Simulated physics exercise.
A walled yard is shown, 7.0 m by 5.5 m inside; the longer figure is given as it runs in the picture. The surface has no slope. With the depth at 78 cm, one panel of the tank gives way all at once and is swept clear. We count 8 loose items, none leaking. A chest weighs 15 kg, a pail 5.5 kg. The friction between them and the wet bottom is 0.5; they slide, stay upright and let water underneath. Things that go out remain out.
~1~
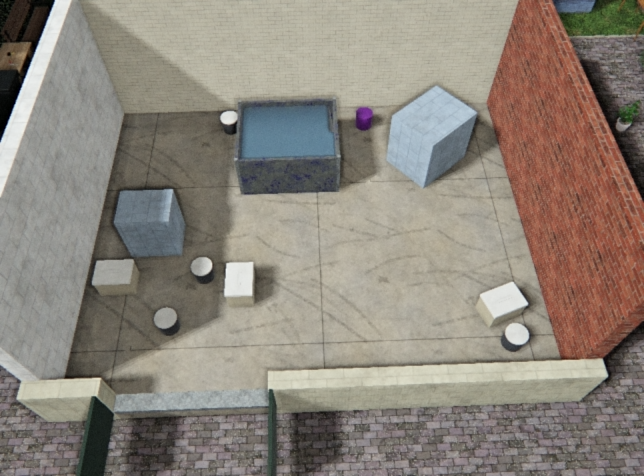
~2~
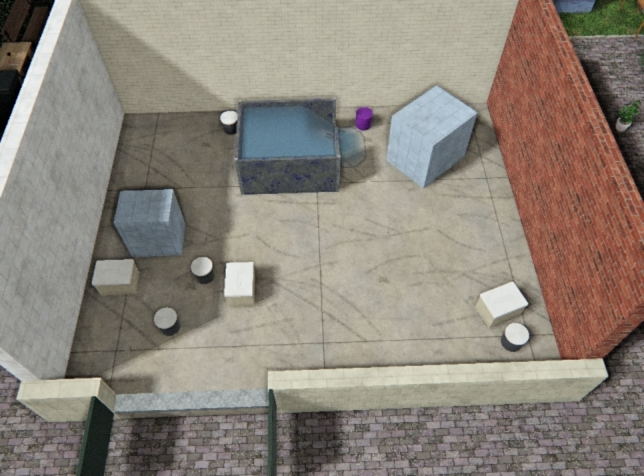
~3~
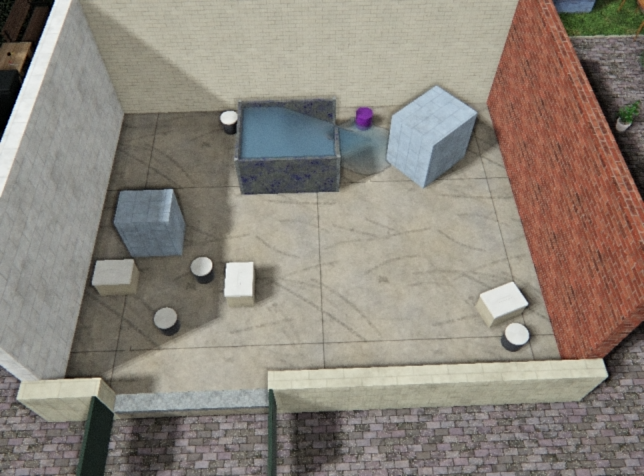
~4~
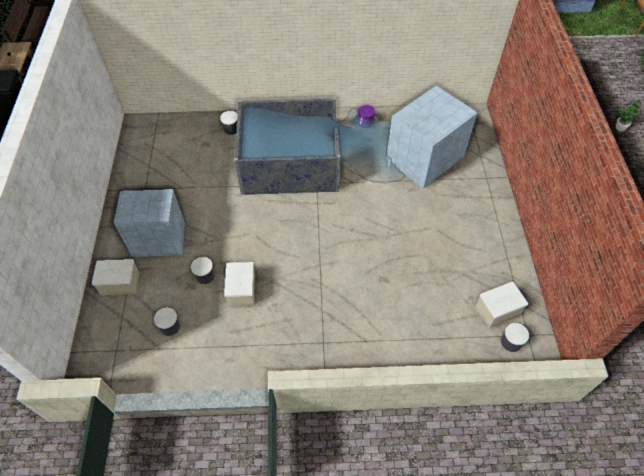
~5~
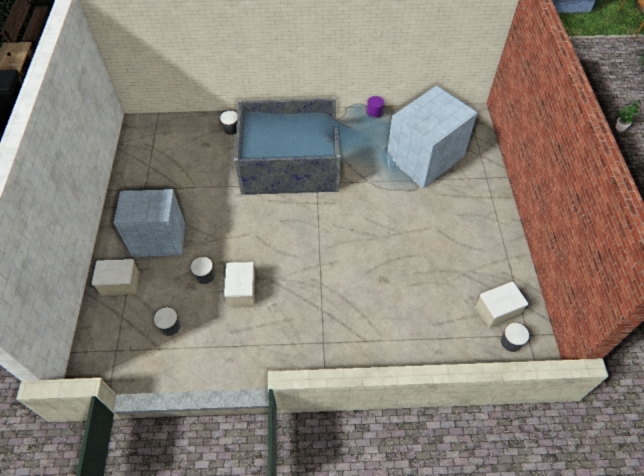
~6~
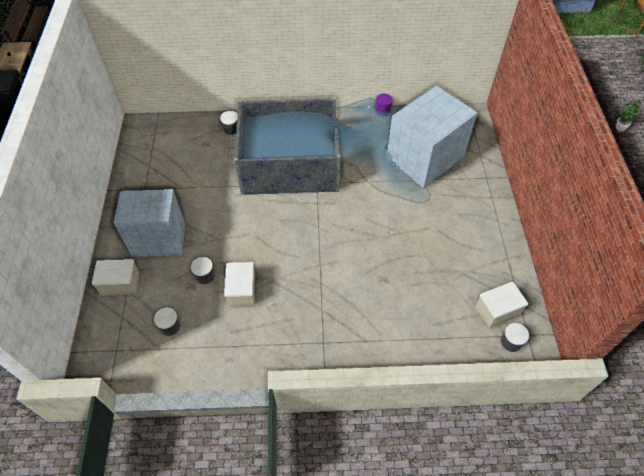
A walled yard held a tank of water whose right side gave way, and the water spread across the floor around a big pale block, pushing a purple pail a short way right along the back wall.
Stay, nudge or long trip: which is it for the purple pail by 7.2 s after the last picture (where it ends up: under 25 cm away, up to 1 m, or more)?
Chances are it goes a good distance.
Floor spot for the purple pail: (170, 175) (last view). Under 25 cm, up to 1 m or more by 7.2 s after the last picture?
Well, it rests almost unmoved.
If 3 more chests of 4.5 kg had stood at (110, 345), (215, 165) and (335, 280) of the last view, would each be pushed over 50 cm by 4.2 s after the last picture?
So that's within the threshold, within the threshold and within the threshold, in that sequence.
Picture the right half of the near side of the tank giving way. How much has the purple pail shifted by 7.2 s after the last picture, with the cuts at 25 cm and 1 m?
Result: The purple pail remains where it was.
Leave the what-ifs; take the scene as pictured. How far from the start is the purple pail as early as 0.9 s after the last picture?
Displacement by then near 200 cm.
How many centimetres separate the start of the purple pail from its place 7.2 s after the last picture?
500 cm.
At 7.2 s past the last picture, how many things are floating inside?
Then: 1.
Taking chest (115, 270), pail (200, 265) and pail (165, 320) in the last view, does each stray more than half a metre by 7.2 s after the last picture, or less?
In sequence - stayed below the line; stayed below the line; stayed below the line.
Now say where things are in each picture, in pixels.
The purple pail at (364, 113) rests on the ground; water covers 2.0 m2; 0 of 8 have shifted, in the first frame.
The purple pail at (364, 113) rests on the ground; 2.5 m2 under water; 0 of 8 have shifted, in the second frame.
The purple pail at (364, 113) rests on the ground; water covers 3.2 m2; 0 of 8 have shifted, in the third frame.
The purple pail at (367, 111), on the bottom, 7 cm from its start; 3.8 m2 under water; 1 of 8 have shifted, in the fourth frame.
The purple pail at (376, 102) rests on the ground, 37 cm from its start; 4.4 m2 under water; 1 of 8 have shifted, in the fifth frame.
The purple pail at (384, 99) rests on the ground, 53 cm from its start; 5.1 m2 under water; 1 of 8 have shifted, in the sixth frame.
Then, 0.9 s after the last picture the purple pail is near (484, 106), 2.2 m from its start, afloat; 0 of 8 are out; 1 afloat.
Then, 2.8 s after the last picture the purple pail is near (486, 311), 4.4 m from its start, afloat; 0 of 8 are out; 2 afloat.
Then, 4.8 s after the last picture the purple pail is near (335, 338), 4.5 m from its start, afloat; 0 of 8 are out; 3 afloat.
Then, 7.2 s after the last picture the purple pail is near (218, 322), 4.8 m from its start, aground; 0 of 8 are out; 1 afloat.
